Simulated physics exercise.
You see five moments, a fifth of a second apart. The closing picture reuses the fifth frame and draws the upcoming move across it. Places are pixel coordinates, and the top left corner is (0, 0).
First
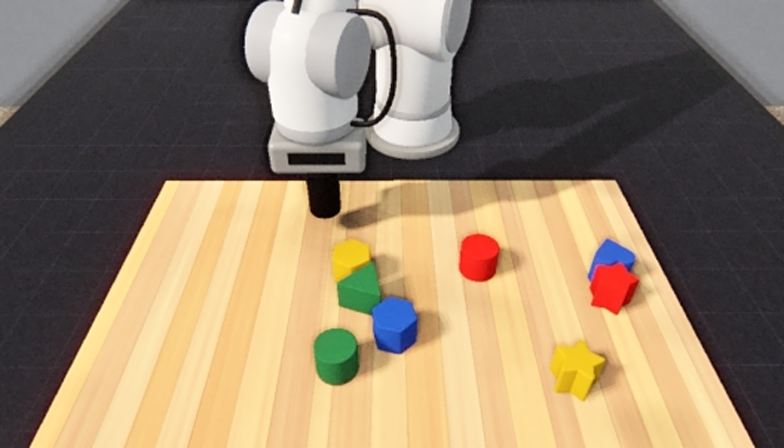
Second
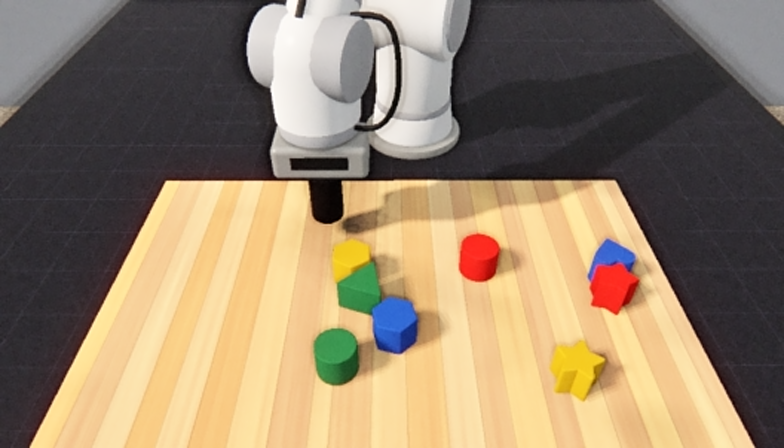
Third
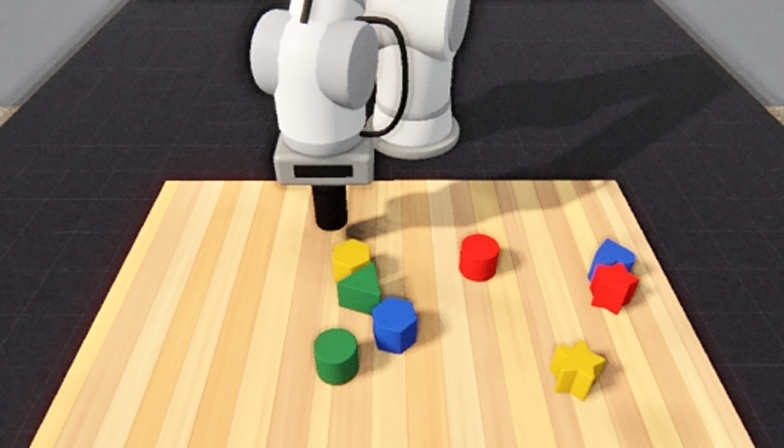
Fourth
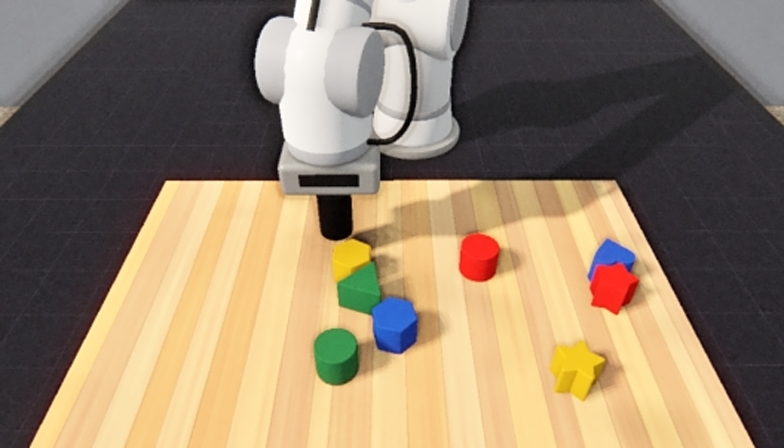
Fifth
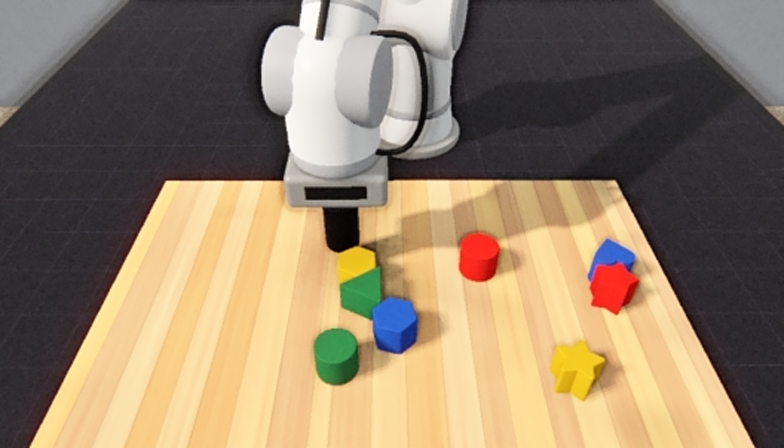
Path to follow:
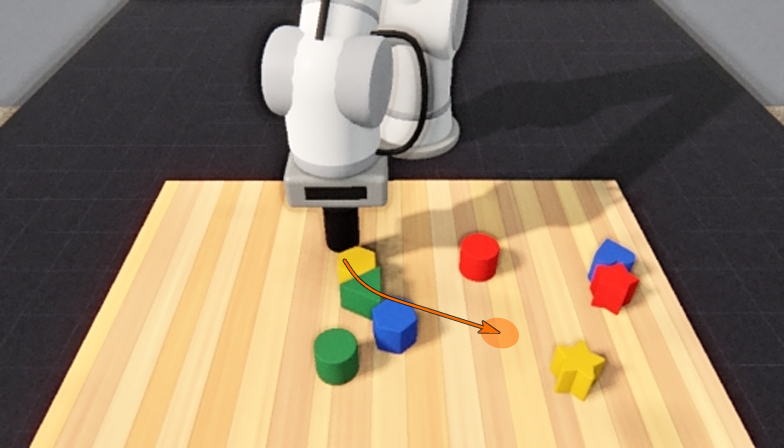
The robot arm moves its black stick forward and nudges the yellow hexagon and green triangular block.
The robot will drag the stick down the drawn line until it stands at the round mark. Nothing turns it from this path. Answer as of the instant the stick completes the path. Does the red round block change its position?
No, I don't think so.
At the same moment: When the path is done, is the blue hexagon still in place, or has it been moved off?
Shifted.
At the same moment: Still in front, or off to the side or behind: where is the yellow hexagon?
The block gets away.
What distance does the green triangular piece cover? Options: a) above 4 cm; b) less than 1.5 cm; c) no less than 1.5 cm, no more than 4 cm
a
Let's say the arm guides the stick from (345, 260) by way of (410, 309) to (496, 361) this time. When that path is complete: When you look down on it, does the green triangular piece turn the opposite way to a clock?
Final answer: No.
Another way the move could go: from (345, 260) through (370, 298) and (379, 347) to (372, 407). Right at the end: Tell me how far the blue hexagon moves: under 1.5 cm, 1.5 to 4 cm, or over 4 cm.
The answer is over 4 cm.
The line goes from (345, 260) through (379, 294) and (437, 313) to (500, 333).
On the path given first. One third of the way, stick at (379, 276); yellow hexagon at (382, 300), turned 40° clockwise; green triangular piece at (367, 326), turned 40° clockwise; blue hexagon at (412, 333), turned 40° anticlockwise.
Two thirds of the way, stick at (440, 296); yellow hexagon at (392, 307), turned 55° clockwise; green triangular piece at (370, 331), turned 55° clockwise; blue hexagon at (418, 339), turned 55° anticlockwise.
At the end, stick at (503, 315); yellow hexagon at (392, 307), turned 55° clockwise; green triangular piece at (370, 331), turned 55° clockwise; blue hexagon at (418, 339), turned 55° anticlockwise; red round block unmoved.
